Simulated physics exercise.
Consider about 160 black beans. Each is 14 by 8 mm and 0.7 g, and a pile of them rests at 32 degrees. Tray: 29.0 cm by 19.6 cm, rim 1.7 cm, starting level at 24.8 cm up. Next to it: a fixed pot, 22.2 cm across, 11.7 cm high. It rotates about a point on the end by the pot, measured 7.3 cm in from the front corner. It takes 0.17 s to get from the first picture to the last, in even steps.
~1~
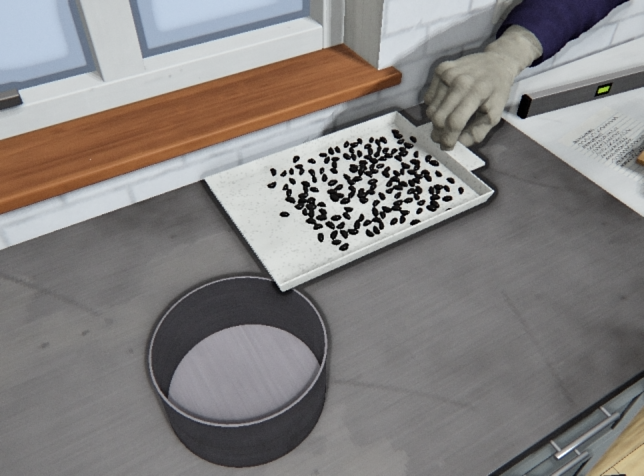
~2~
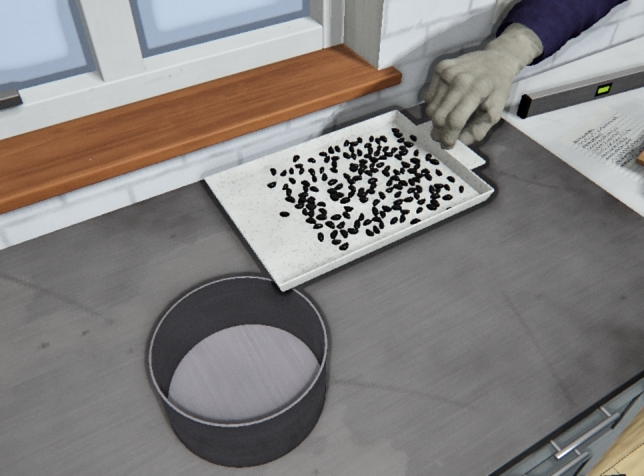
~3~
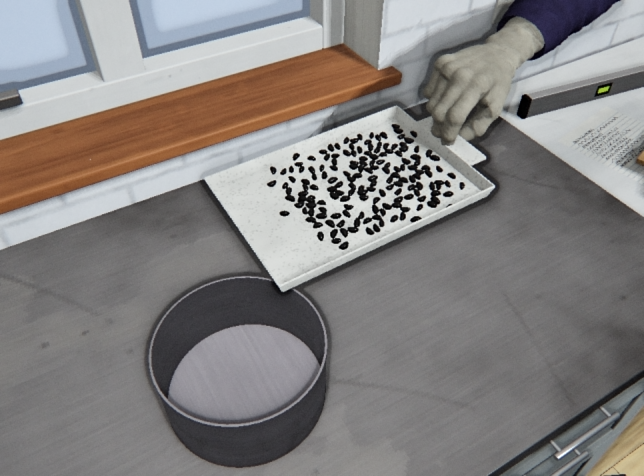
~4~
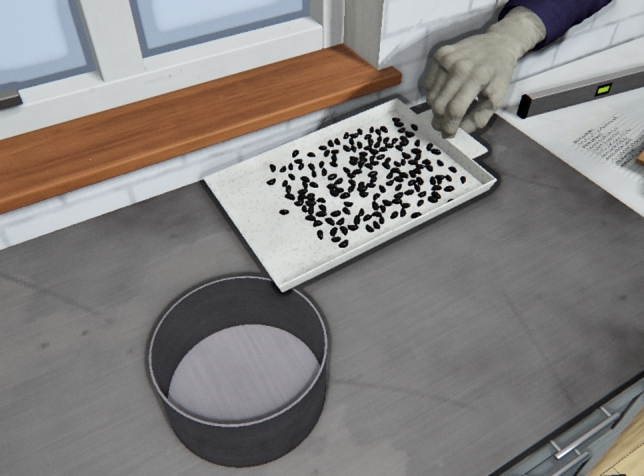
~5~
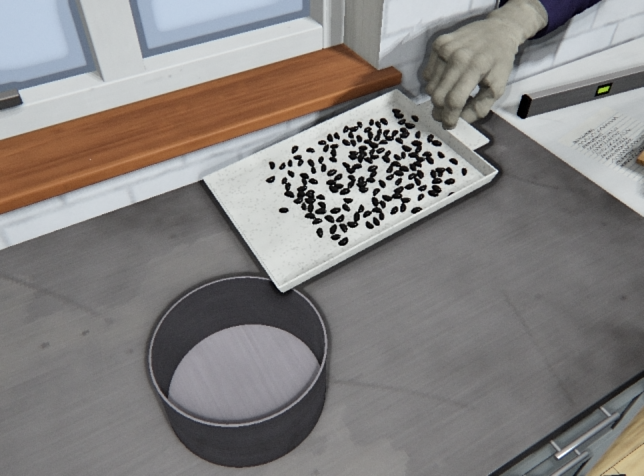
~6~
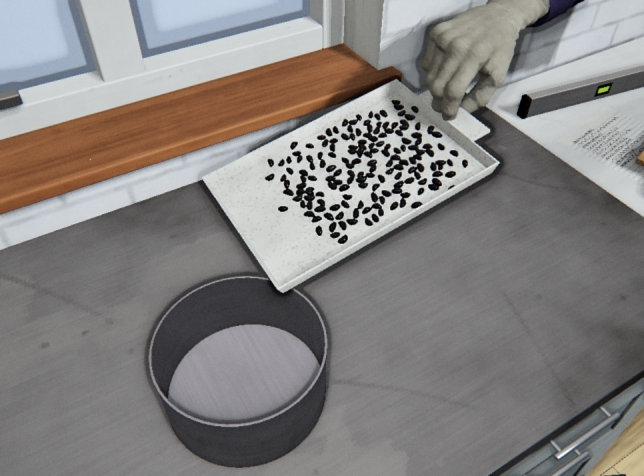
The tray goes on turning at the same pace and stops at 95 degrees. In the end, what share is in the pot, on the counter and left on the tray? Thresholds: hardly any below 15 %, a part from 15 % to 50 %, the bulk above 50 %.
Prediction - pot: The bulk; counter: Hardly any; tray: Hardly any.
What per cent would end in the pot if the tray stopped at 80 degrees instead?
About 80 in a hundred would end up in the pot.
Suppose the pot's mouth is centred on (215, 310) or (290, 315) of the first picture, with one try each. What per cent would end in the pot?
Roughly 75 per cent, then 55 per cent.
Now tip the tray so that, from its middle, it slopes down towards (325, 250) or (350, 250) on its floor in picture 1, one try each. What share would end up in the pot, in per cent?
That would be close to 100 per cent, then close to 65 per cent.
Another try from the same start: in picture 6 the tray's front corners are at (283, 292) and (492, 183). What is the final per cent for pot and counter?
You'd end with pot at 65 and counter at 35.
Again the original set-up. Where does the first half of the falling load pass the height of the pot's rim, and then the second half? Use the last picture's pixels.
I'd mark about (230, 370) for the first half, then (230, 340) for the second.
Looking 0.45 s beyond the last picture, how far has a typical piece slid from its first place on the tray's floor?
Around 13 centimetres.
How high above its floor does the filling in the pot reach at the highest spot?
1.5 cm.
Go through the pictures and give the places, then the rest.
Tray tilt 0 degrees, front corners at (282, 281) and (488, 190); middle of the pieces at (372, 182); pot at (239, 343), in the first picture.
Tray tilt 0 degrees, front corners at (282, 281) and (488, 189); middle of the pieces at (372, 181), in the second picture.
Tray tilt 2 degrees, front corners at (282, 281) and (489, 185); middle of the pieces at (372, 178), in the third picture.
Tray tilt 4 degrees, front corners at (281, 282) and (490, 179), lowest corner left front; middle of the pieces at (372, 174), in the fourth picture.
Tray tilt 7 degrees, front corners at (281, 283) and (492, 171), lowest corner left front; middle of the pieces at (372, 169), in the fifth picture.
Tray tilt 10 degrees, front corners at (280, 283) and (493, 162), lowest corner left front; middle of the pieces at (372, 163); pot at (239, 343), in the sixth picture.
Then, 0.45 s after the last picture, tilt 50 degrees; the tray holds 100 %, the pot 0 %.
Then, 0.76 s after the last picture, tilt 78 degrees; the tray holds 45 %, the pot 45 %.
Then, 1.17 s after the last picture, tilt 95 degrees; the tray holds 0 %, the pot 85 %.
In the end, pot 95 %, counter 5 %, tray 0 %.
